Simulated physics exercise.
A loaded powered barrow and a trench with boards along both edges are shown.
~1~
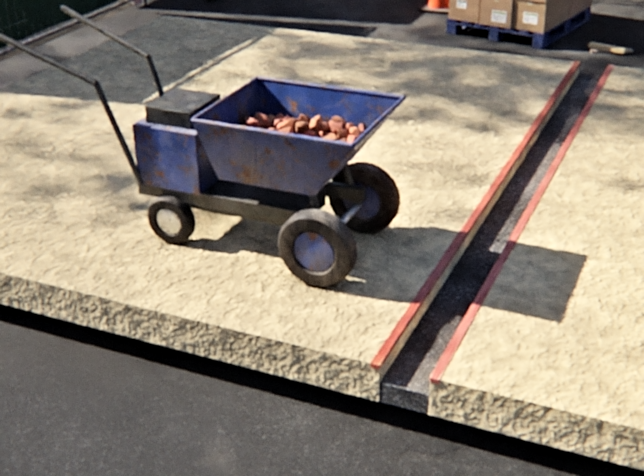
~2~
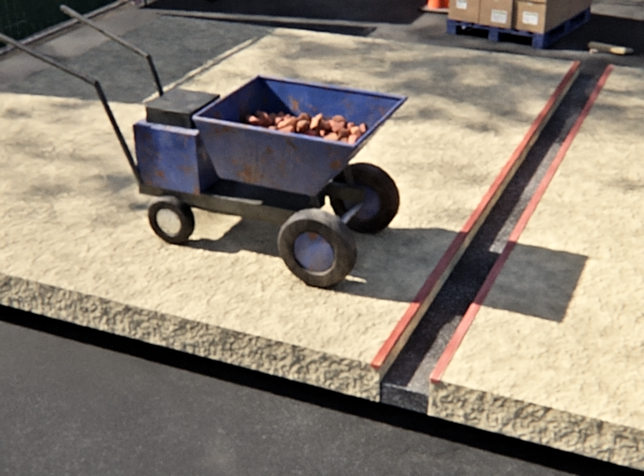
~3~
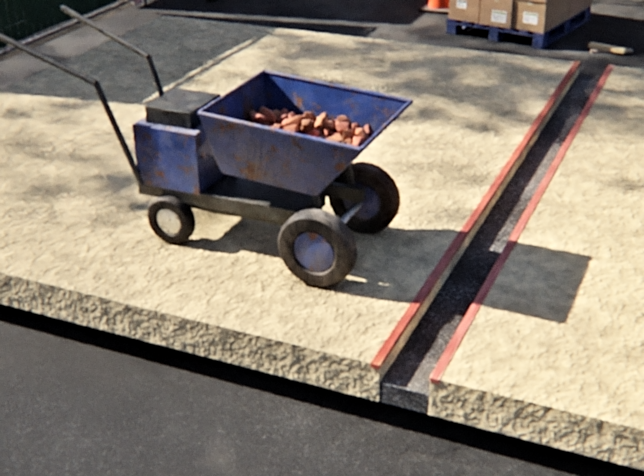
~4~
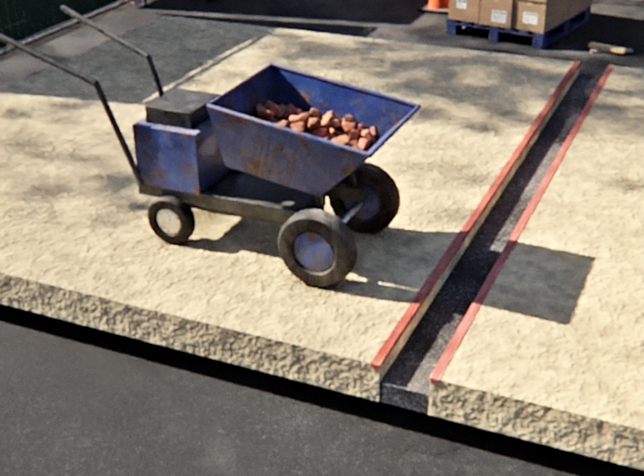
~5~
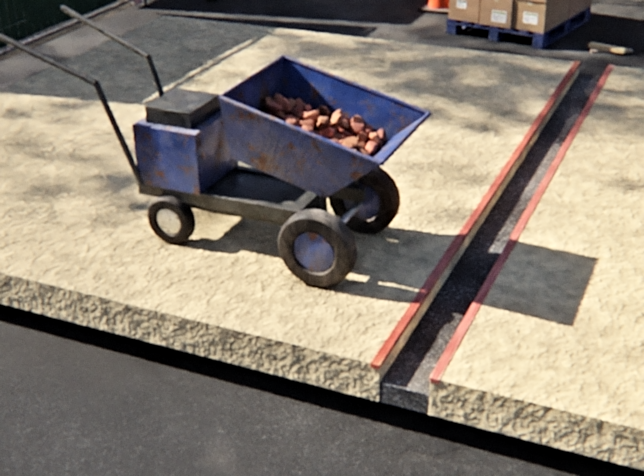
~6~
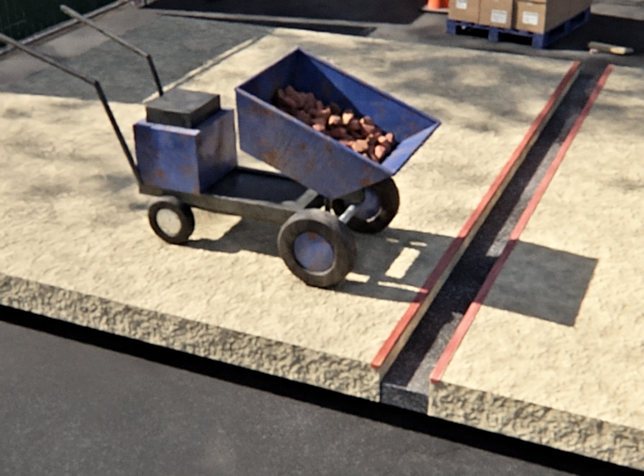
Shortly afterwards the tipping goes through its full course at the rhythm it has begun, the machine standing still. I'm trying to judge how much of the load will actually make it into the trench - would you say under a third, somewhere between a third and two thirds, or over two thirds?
To my eye, the trench share runs one to two thirds.
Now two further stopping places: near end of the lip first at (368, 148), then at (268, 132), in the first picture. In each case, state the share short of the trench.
Position 1 near 0 %, position 2 near 50 %.
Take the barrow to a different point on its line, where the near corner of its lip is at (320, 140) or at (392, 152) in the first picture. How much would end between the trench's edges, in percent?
Estimates, in order: 60 % then 0 %.
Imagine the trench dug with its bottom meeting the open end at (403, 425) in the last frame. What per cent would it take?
The share comes to around 70 percent.
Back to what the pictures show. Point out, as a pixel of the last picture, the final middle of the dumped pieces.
Near pixel (477, 280).
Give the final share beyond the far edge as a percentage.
35 %.
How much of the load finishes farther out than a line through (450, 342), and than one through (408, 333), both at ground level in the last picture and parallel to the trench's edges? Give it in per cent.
Estimate, first then second: 30 %, 80 %.
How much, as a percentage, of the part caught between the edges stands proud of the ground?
Roughly 35 percent of them.
Soon, skip tipped steeply; all in the skip.
A while on, skip tipped right over; most in the skip; a small part in or heaped over the trench; a small part beyond it; a stray few falling.
Towards the end, skip tipped right over; about a quarter in the skip; about half in or heaped over the trench; about a third beyond it.
Finally, skip tipped right over; about a quarter in the skip; about half in or heaped over the trench; about a third beyond it.
